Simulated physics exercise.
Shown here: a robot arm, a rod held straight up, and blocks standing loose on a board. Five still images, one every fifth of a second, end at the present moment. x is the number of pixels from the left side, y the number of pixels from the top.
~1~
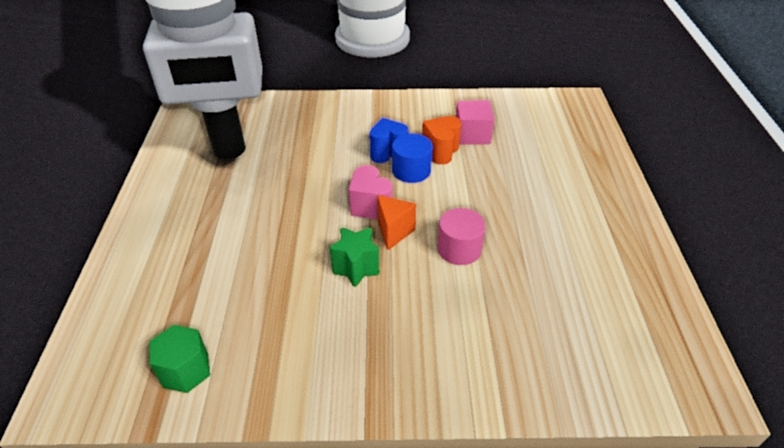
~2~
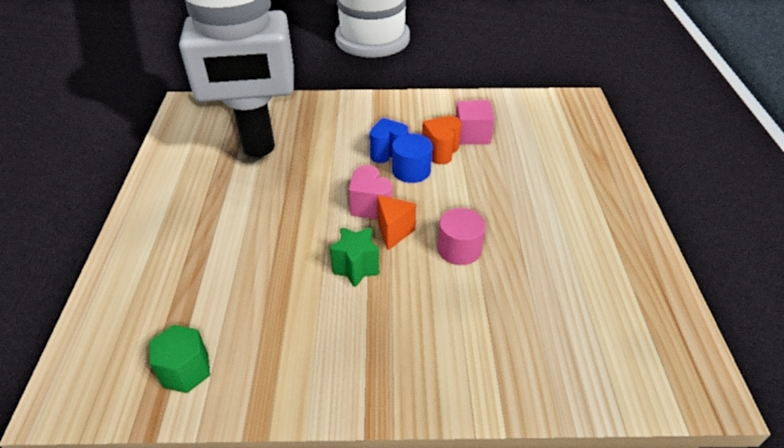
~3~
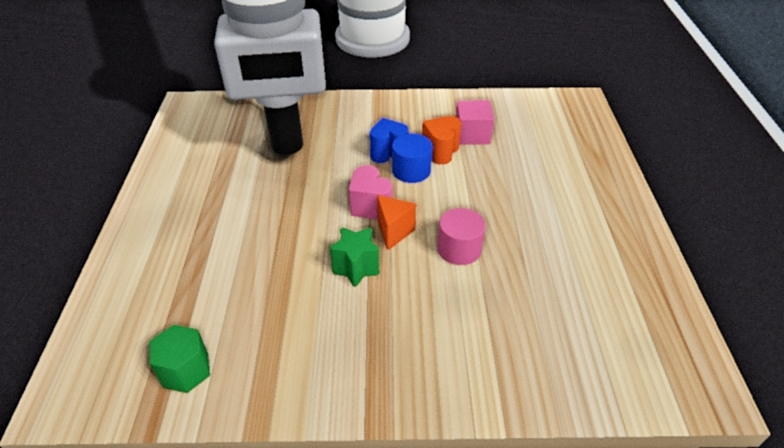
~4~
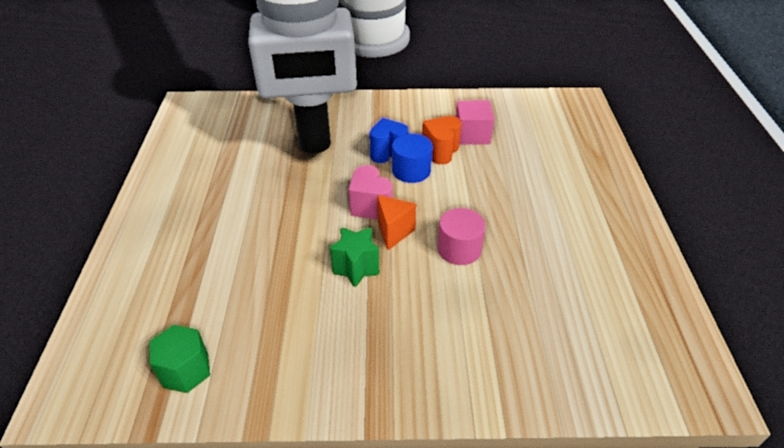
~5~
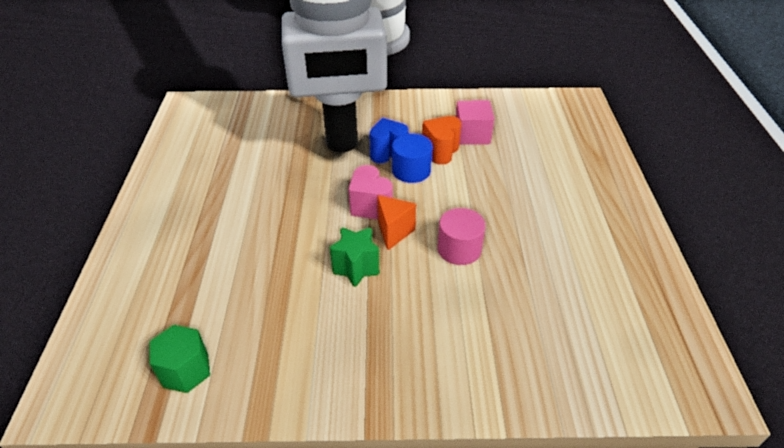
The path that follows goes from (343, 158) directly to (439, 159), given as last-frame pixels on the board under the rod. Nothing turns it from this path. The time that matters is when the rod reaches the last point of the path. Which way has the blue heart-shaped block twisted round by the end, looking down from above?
It spins against the clock.
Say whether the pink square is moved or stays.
That one moves away.
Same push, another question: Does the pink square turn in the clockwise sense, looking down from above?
No, that is not what happens.
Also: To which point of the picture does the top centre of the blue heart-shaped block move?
I'd expect the centre of its top face to be at (433, 113).
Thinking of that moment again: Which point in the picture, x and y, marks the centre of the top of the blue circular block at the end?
Near (449, 156).
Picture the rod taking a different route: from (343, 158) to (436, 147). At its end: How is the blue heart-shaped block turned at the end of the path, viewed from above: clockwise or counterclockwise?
It rotates counterclockwise.
What follows on the original path. One third of the way, rod (375, 143); blue heart-shaped block (406, 124), turned 20° anticlockwise; blue circular block (416, 146).
Two thirds of the way, rod (408, 144); blue heart-shaped block (426, 118), turned 70° anticlockwise; blue circular block (432, 150); orange heart-shaped block (459, 121), turned 45° clockwise; pink square (486, 108), turned 40° anticlockwise.
At the end, rod (440, 144); blue heart-shaped block (433, 113), turned 90° anticlockwise; blue circular block (449, 156); orange heart-shaped block (470, 119), turned 60° clockwise; pink square (494, 107), turned 50° anticlockwise.
